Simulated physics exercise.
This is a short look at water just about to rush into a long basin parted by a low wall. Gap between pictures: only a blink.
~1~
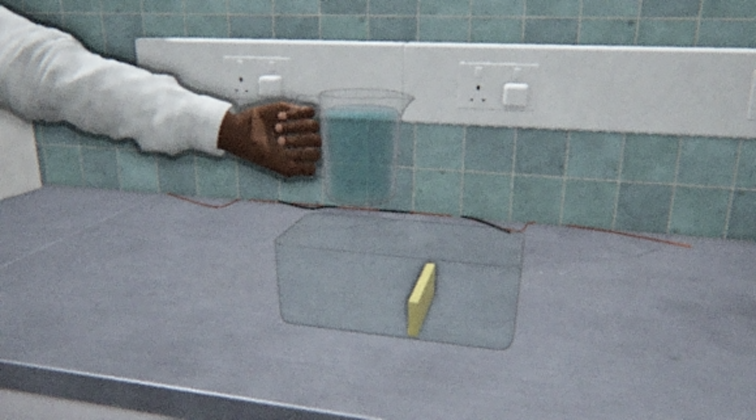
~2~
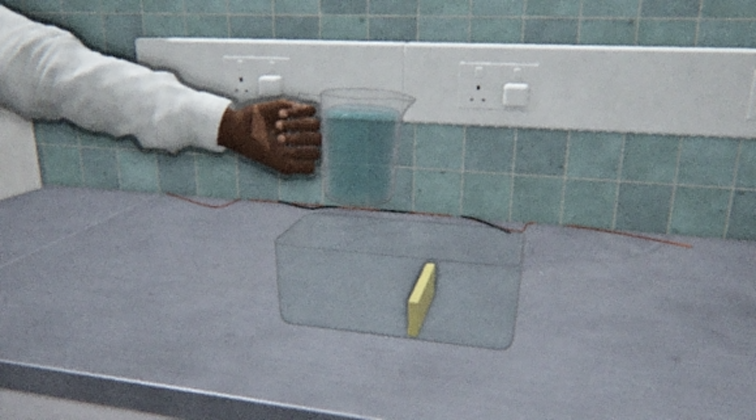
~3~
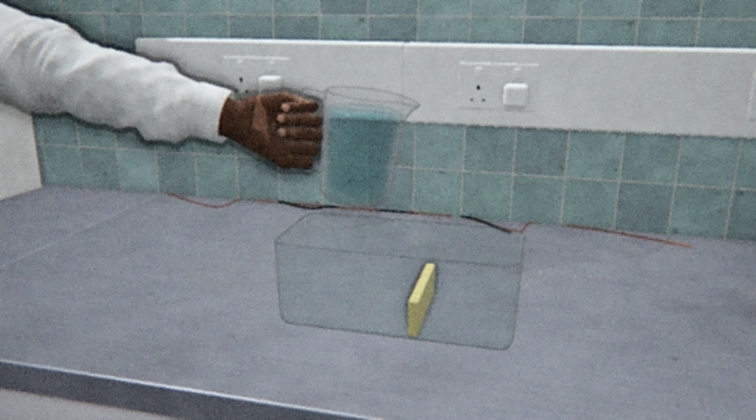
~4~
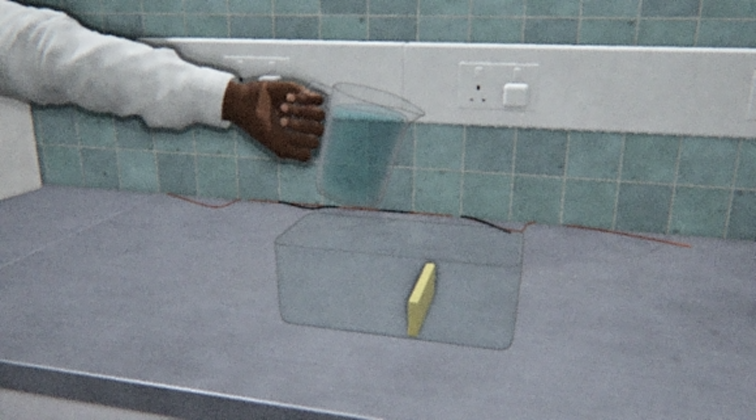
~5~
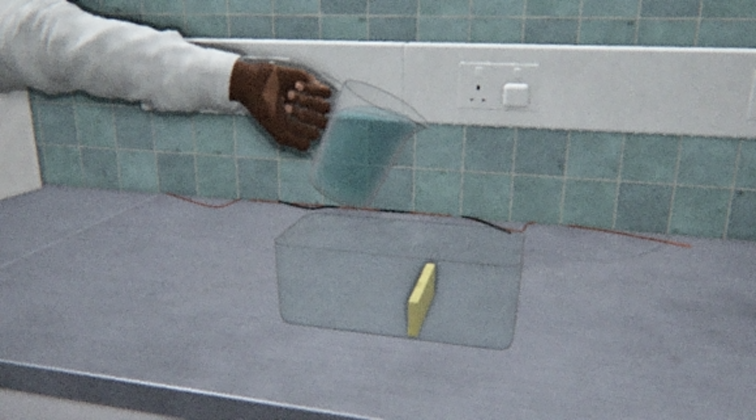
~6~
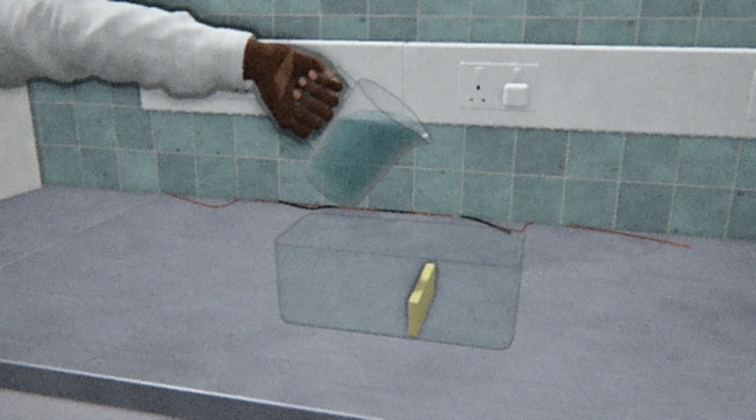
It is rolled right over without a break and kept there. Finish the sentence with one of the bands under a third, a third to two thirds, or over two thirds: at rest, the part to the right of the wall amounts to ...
At rest, the part to the right of the wall amounts to over two thirds.
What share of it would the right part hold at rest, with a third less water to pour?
Some 80 parts in a hundred, give or take.
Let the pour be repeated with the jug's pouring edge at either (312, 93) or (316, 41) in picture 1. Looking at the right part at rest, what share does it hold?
About 5 and 5 per cent.
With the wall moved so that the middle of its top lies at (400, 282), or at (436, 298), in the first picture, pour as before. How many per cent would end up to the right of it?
About 85 % and 50 %.
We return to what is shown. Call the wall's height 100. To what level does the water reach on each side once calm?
Levels: Left around 10 per cent, right around 80 per cent.
A moment on, the jug is tipped right over and 52 per cent is still to pour, 0 is left of the wall and 28 right of it.
Next, the jug is tipped right over and 8 per cent is still to pour, 9 is left of the wall and 69 right of it.
Then the jug is tipped right over and 0 per cent is still to pour, 13 is left of the wall and 81 right of it.
Later the jug is tipped right over and 0 per cent is still to pour, 14 is left of the wall and 81 right of it.
Finally, 14 per cent lies left of the wall, 81 right of it and 5 outside.
